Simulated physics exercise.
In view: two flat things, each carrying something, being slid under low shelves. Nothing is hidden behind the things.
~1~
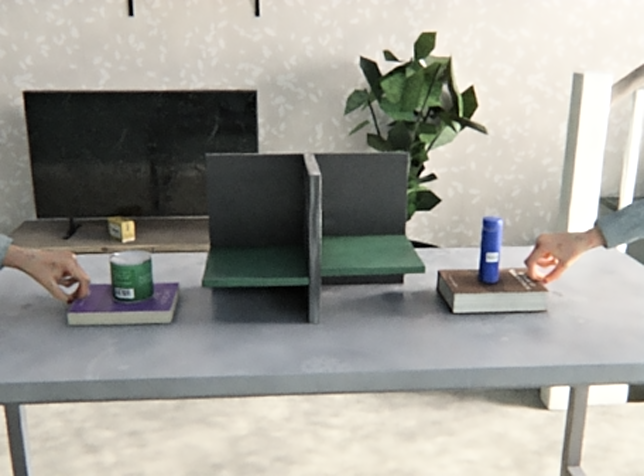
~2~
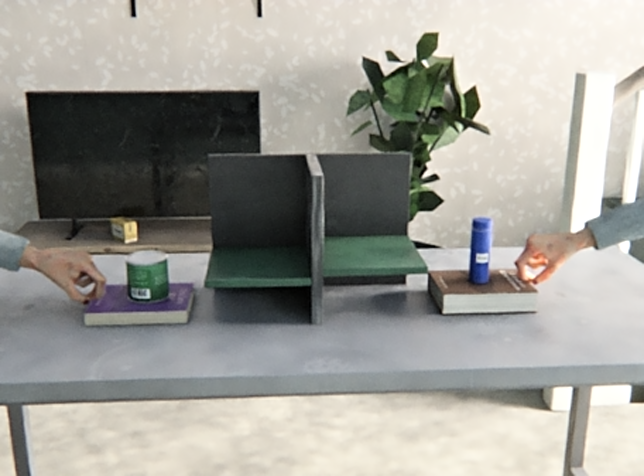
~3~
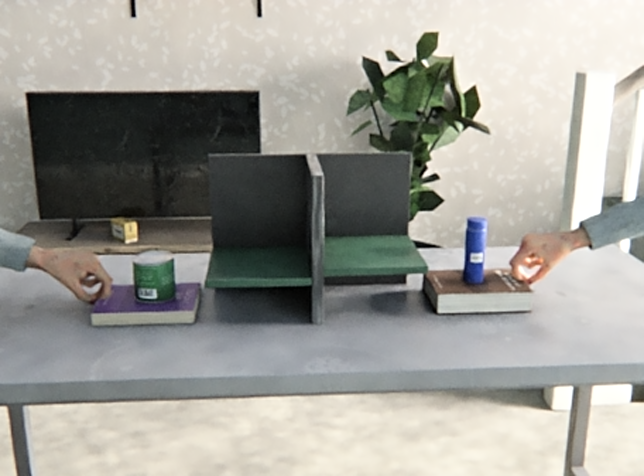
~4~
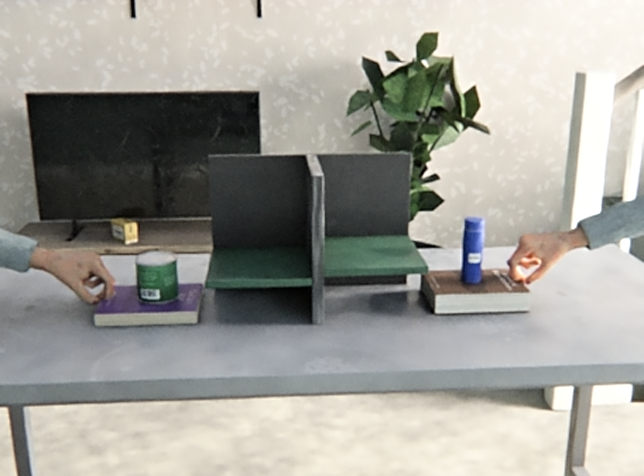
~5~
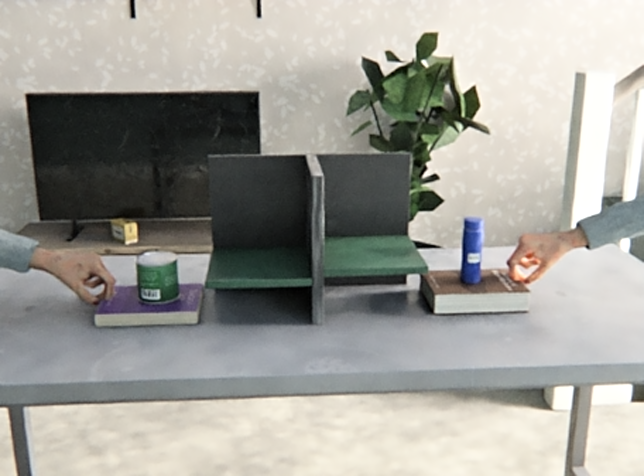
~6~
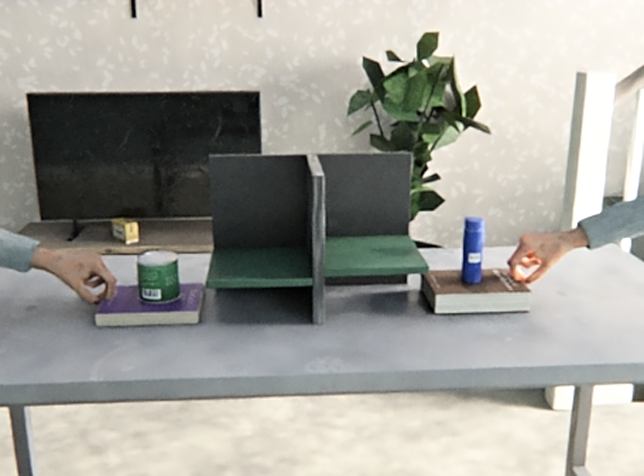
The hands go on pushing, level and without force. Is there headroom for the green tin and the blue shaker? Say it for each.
Outcome: The green tin is knocked back; the blue shaker is knocked back.
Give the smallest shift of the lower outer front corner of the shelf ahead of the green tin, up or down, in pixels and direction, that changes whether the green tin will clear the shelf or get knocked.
A shift of 16 pixels, going up.
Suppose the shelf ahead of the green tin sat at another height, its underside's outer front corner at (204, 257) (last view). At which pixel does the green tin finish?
Near (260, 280).
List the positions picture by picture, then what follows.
The first picture shows hands sliding the things forward; green tin (132, 277); blue shaker (490, 250); shelf (311, 235).
The second picture shows hands sliding the things forward; blue shaker (481, 250); brown book (481, 291).
The third picture shows hands sliding the things forward; green tin (154, 277); purple book (149, 303).
The fourth picture shows hands sliding the things forward; blue shaker (472, 250); shelf (314, 236).
The fifth picture shows hands sliding the things forward; green tin (157, 278); brown book (473, 291).
The sixth picture shows hands sliding the things forward; green tin (158, 277); blue shaker (472, 250); purple book (153, 303).
Then, 1.60 s past the last view, green tin pushed back on its carrier near (189, 277); blue shaker pushed back on its carrier near (429, 251).
Then, 2.32 s past the last view, green tin leaning 31° off how it started near (193, 282); blue shaker pushed back on its carrier near (430, 251).
Then, 2.62 s past the last view, green tin leaning 31° off how it started near (193, 282); blue shaker leaning 51° off how it started near (445, 261).
Finally, the green tin strikes the shelf, near (193, 282); the blue shaker strikes the shelf, near (466, 292).
